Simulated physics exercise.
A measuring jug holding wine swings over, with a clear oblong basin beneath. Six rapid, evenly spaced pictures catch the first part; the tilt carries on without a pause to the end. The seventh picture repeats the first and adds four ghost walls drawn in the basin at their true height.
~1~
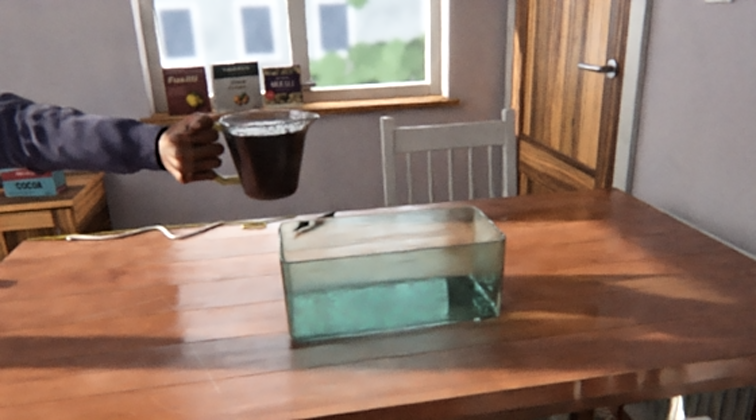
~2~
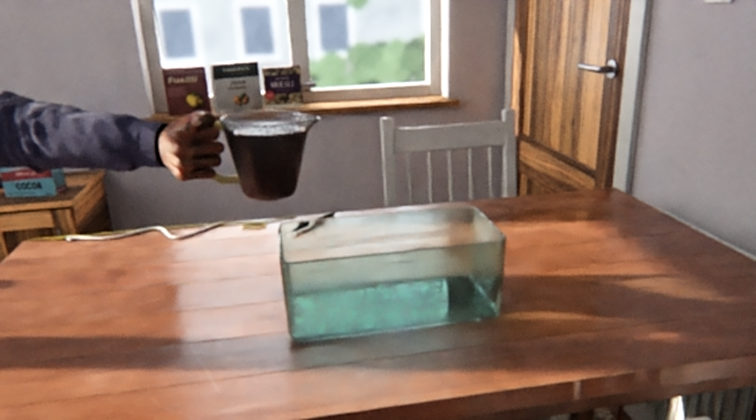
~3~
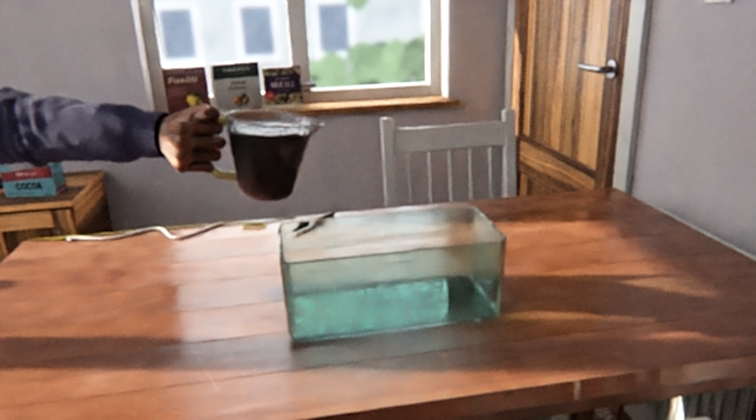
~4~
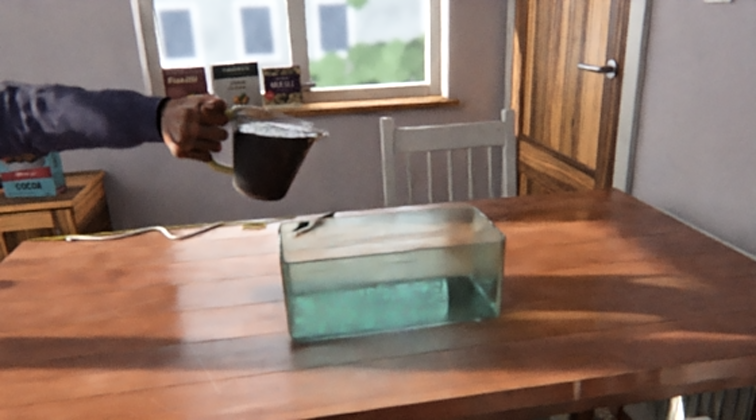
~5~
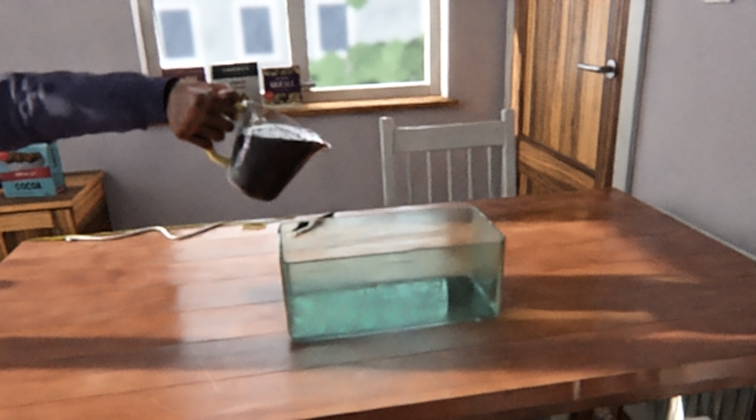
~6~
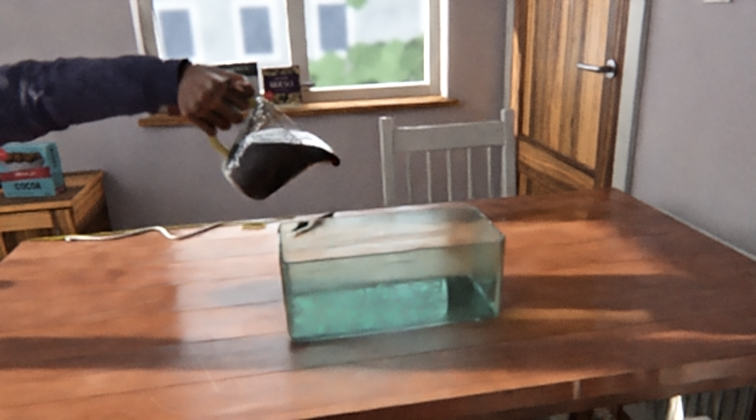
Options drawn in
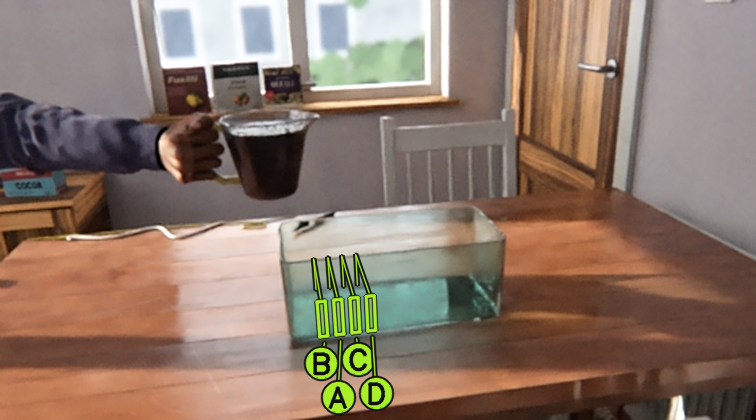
In a room with a window and a wooden door, a hand at the left holds a glass jug of dark liquid upright above a clear oblong basin on a wooden table. The hand gradually tilts the jug to the right until the liquid just passes over its lip.
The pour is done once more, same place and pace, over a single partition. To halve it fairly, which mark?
Take D.
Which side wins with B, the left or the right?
The right side.
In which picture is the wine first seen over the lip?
Picture 6.
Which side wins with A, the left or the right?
More ends on the right.
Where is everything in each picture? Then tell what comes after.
Upright, lip at (318, 116); basin from (289, 339) to (500, 313); nothing has left yet, in the first picture.
Tipped about 2°, lip at (319, 118); nothing has left yet, in the second picture.
Tipped about 8°, lip at (323, 124); nothing has left yet, in the third picture.
Tipped about 18°, lip at (327, 134); nothing has left yet, in the fourth picture.
Tipped about 31°, lip at (330, 147); nothing has left yet, in the fifth picture.
Tipped about 45°, lip at (330, 162); wine is over the lip, down to (335, 163), in the sixth picture.
On the marked copy, A at (340, 340); B at (324, 342); C at (356, 338); D at (372, 336).
With A, about 2 % ends left of the wall and 97 % right of it.
With B, about 1 % ends left of the wall and 98 % right of it.
With C, about 6 % ends left of the wall and 93 % right of it.
With D, about 44 % ends left of the wall and 54 % right of it.
